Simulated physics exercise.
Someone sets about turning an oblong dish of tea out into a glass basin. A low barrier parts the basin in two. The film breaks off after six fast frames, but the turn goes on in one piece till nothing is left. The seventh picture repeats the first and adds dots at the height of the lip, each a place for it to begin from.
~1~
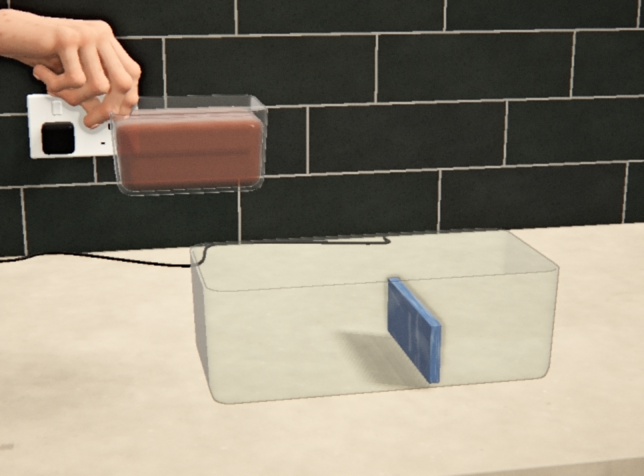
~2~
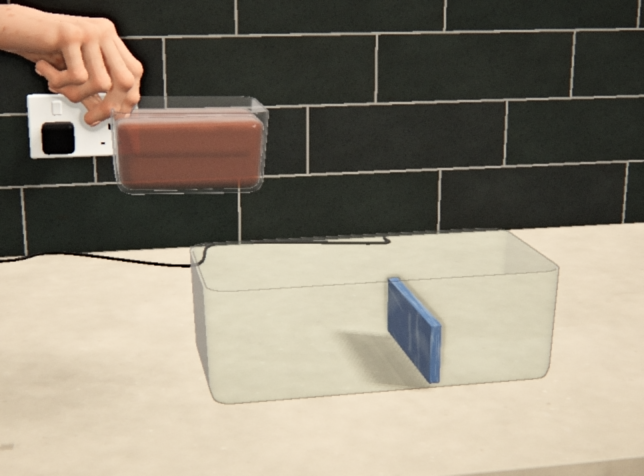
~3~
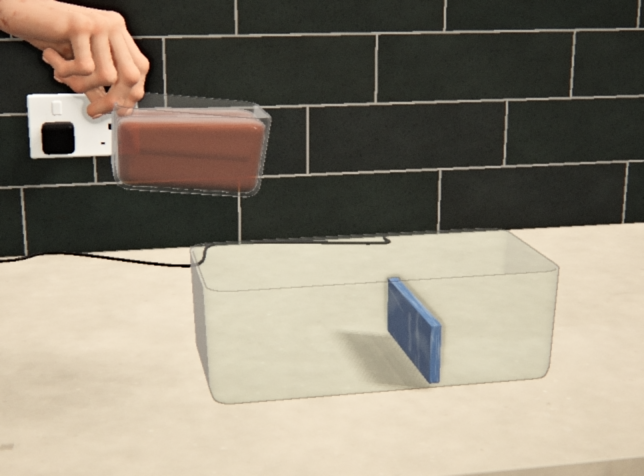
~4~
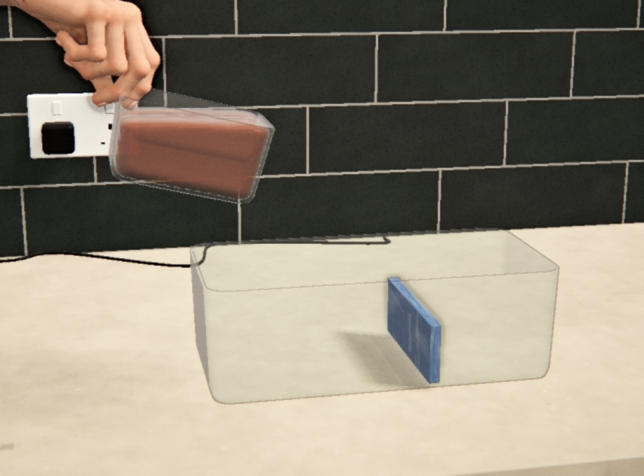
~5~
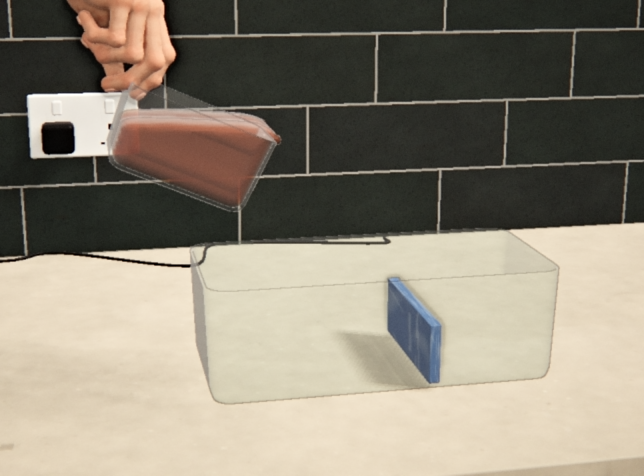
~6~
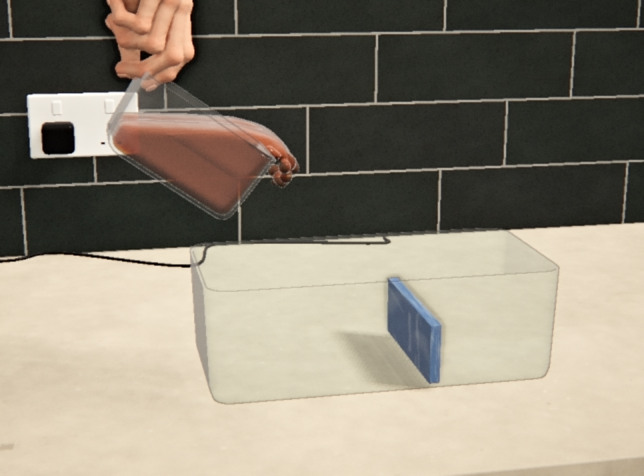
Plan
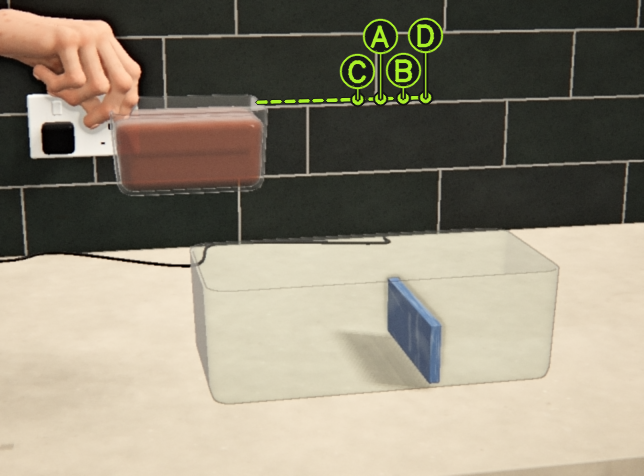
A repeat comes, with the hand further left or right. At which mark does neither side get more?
C beats the others.
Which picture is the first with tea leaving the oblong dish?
Picture 5.
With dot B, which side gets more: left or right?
More ends on the right.
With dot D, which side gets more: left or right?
The right one.
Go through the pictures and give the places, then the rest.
Upright, lip at (257, 102); basin from (210, 402) to (548, 375); top of the wall at (413, 300); nothing has left yet, in the first picture.
Upright, lip at (259, 104); nothing has left yet, in the second picture.
Tipped about 6°, lip at (261, 110); nothing has left yet, in the third picture.
Tipped about 14°, lip at (265, 120); nothing has left yet, in the fourth picture.
Tipped about 24°, lip at (267, 133); tea is over the lip, down to (267, 133), in the fifth picture.
Tipped about 36°, lip at (267, 150); tea is over the lip, down to (274, 182), in the sixth picture.
On the marked copy, A at (380, 98); B at (403, 98); C at (357, 99); D at (425, 97).
If A is chosen, about 29 % ends left of the wall and 69 % right of it.
If B is chosen, about 19 % ends left of the wall and 79 % right of it.
If C is chosen, about 48 % ends left of the wall and 51 % right of it.
If D is chosen, about 9 % ends left of the wall and 90 % right of it.
